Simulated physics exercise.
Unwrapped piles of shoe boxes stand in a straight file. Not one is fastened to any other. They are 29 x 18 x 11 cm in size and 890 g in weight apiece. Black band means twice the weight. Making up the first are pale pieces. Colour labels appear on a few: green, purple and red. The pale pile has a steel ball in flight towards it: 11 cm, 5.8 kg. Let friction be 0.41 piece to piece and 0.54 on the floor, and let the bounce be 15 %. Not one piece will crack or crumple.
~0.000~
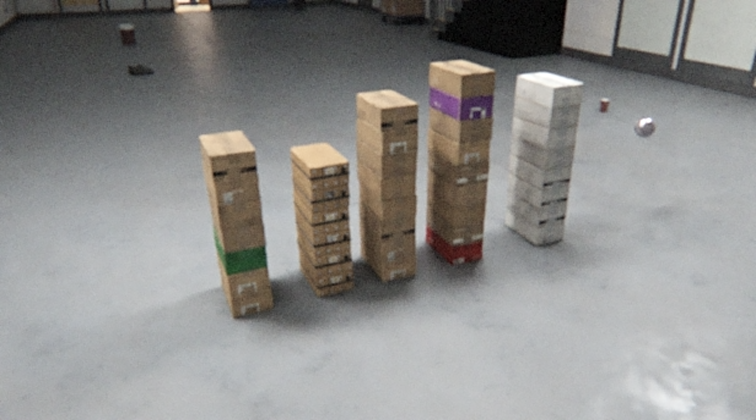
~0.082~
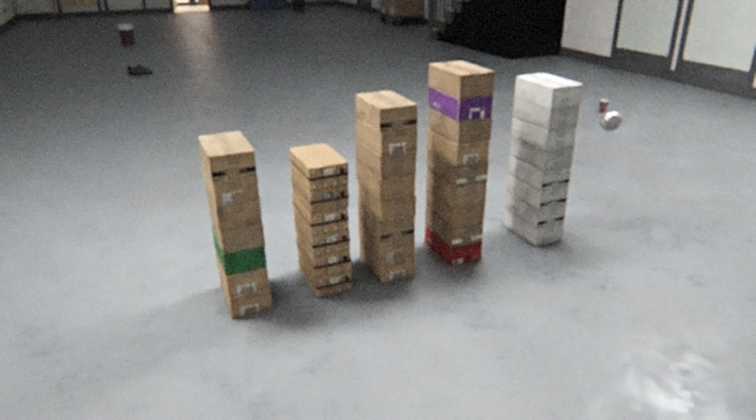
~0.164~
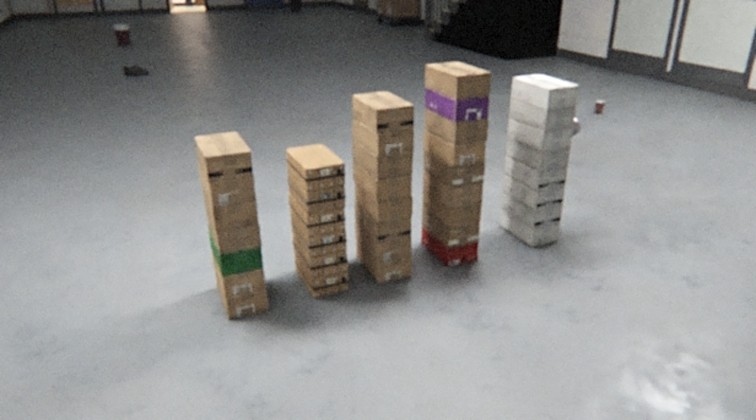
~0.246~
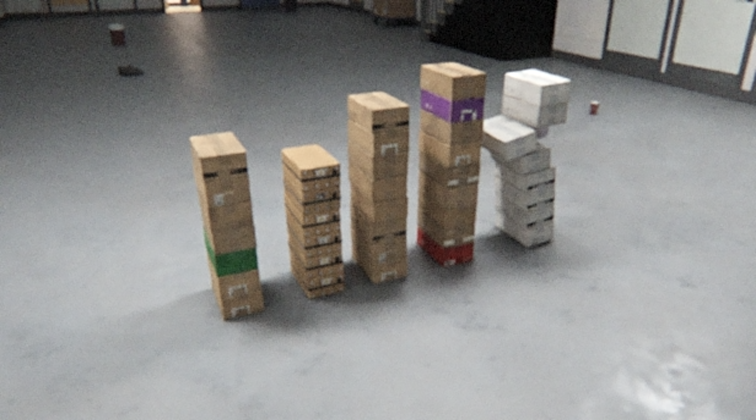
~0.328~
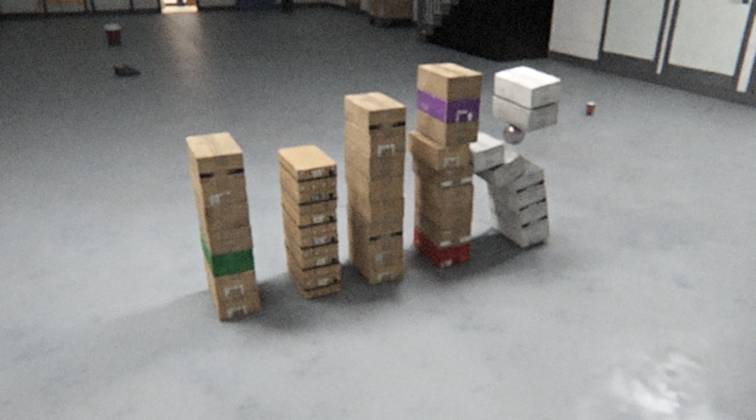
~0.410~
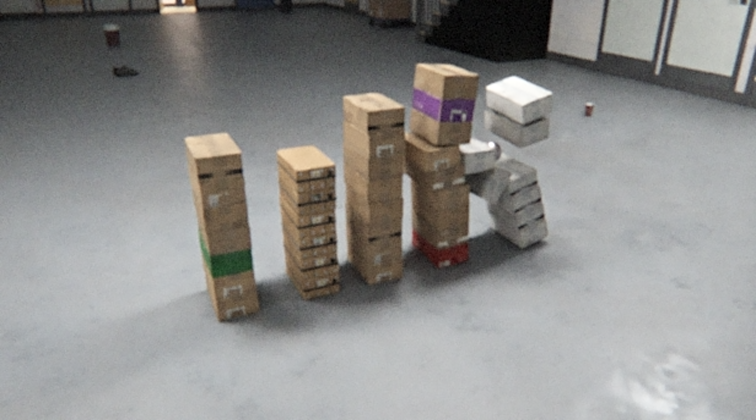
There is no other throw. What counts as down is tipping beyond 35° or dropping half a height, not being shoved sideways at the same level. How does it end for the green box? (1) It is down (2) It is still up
Answer: 1.
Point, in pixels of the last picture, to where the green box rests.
Near (133, 304).
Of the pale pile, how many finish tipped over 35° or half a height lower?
8 pieces.
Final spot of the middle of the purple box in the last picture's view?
Roughly at (419, 186).
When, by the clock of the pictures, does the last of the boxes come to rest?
Settling time: Near 3.0 s.
Around 0.60 s, 4 of the pale pile down; none of the 30 other boxes down, 12 disturbed; green box unmoved; purple box tipped 29°.
Around 0.94 s, 8 of the pale pile down; 8 of the 30 other boxes down; green box unmoved; purple box tipped 61°, 26 cm lower.
Around 1.70 s, 8 of the pale pile down; 15 of the 30 other boxes down; green box tipped 16°; purple box tipped 36°, 38 cm lower.
Around 2.12 s, 8 of the pale pile down; 28 of the 30 other boxes down; green box tipped 74°, 17 cm lower; purple box tipped 36°, 38 cm lower.
Finally (3.1 s), 8 of the pale pile down; 28 of the 30 other boxes down; green box on its side; purple box tipped 36°, 38 cm lower; red box unmoved. Seen by the last camera, middles, green box near (133, 304), purple box near (419, 186).
